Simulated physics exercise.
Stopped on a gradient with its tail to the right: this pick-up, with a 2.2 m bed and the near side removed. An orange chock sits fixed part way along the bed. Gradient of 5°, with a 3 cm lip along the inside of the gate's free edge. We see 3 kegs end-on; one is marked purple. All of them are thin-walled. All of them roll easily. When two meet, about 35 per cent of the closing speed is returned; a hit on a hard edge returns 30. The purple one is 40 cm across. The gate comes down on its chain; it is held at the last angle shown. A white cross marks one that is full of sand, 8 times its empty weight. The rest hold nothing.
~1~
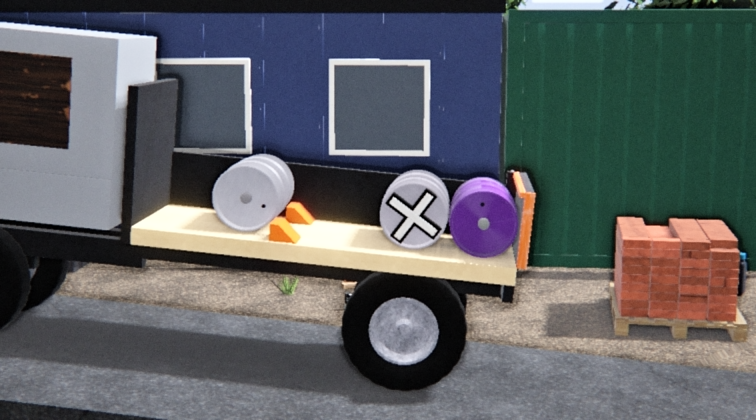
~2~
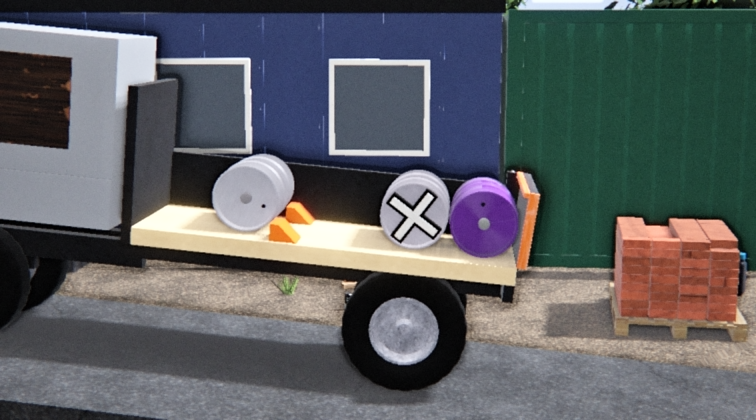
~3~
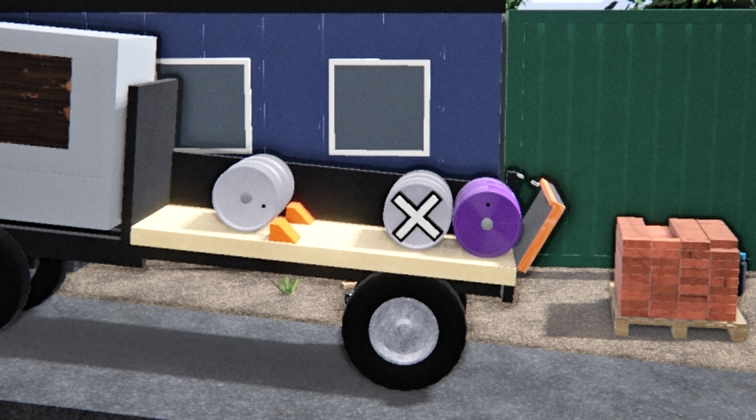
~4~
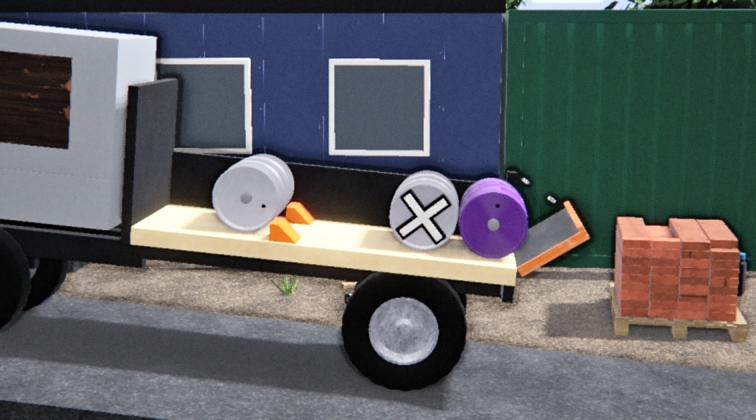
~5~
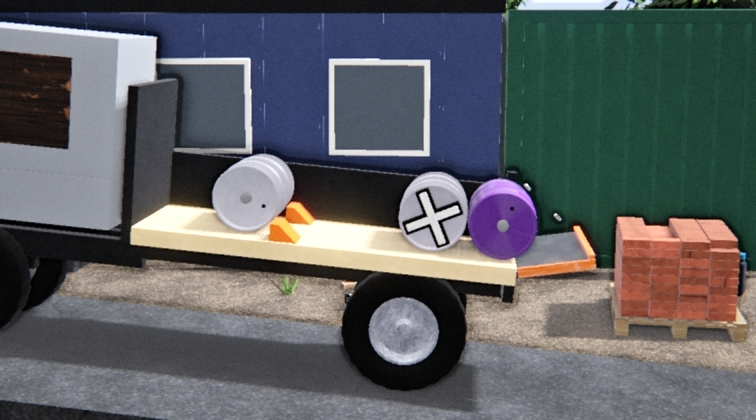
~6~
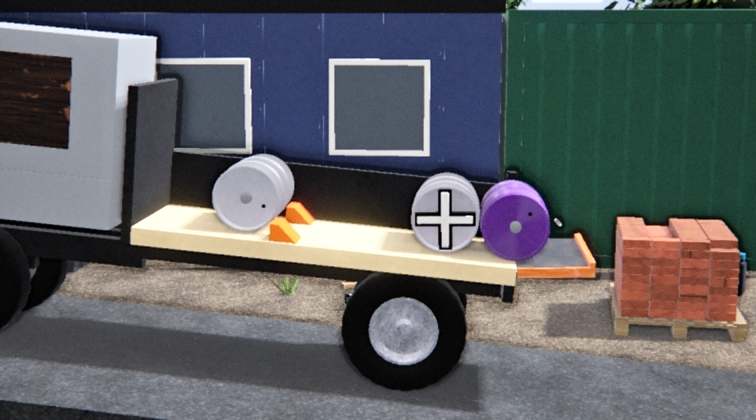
The clip opens on a truck's flat bed carrying two pale kegs and a purple one, its orange-edged tailgate upright at the right end. The gate swings down to the right until nearly level, while the cross-marked keg and the purple keg beside it roll slightly rightward and the left keg stays still.
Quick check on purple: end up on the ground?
It escapes.
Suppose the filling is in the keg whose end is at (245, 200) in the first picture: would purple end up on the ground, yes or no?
Then purple no.
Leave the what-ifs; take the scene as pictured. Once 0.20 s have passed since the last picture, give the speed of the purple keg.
Speed: Approx. 0.5 m/s.
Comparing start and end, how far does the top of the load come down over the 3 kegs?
0 cm.
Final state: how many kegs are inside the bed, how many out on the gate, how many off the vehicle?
Final counts, in the order asked: 2, 0, 1.
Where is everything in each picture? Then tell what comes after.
The first picture shows purple at (484, 224); gate 85° above level, tip at (530, 196); white cross at (413, 217).
The second picture shows purple at (484, 224); gate 82° above level, tip at (534, 197).
The third picture shows purple at (487, 225); gate 61° above level, tip at (559, 208).
The fourth picture shows purple at (494, 225); gate 32° above level, tip at (584, 235).
The fifth picture shows purple at (503, 226); gate 8° above level, tip at (592, 264).
The sixth picture shows purple at (516, 228); gate 2° above level, tip at (592, 272).
Then, 0.20 s after the last picture, purple is on the gate, 5 cm past the hinge, rolling right; 0 of 3 are out.
Then, 0.50 s after the last picture, purple is on the gate, 20 cm past the hinge, rolling right; 0 of 3 are out.
Then, 0.70 s after the last picture, purple is on the gate, 30 cm past the hinge, rolling right; 0 of 3 are out.
Then, 1.00 s after the last picture, purple is dropping off the gate; 1 of 3 is out.
At rest (7.70 s after the last picture), purple is out on the ground; 1 of 3 is out.
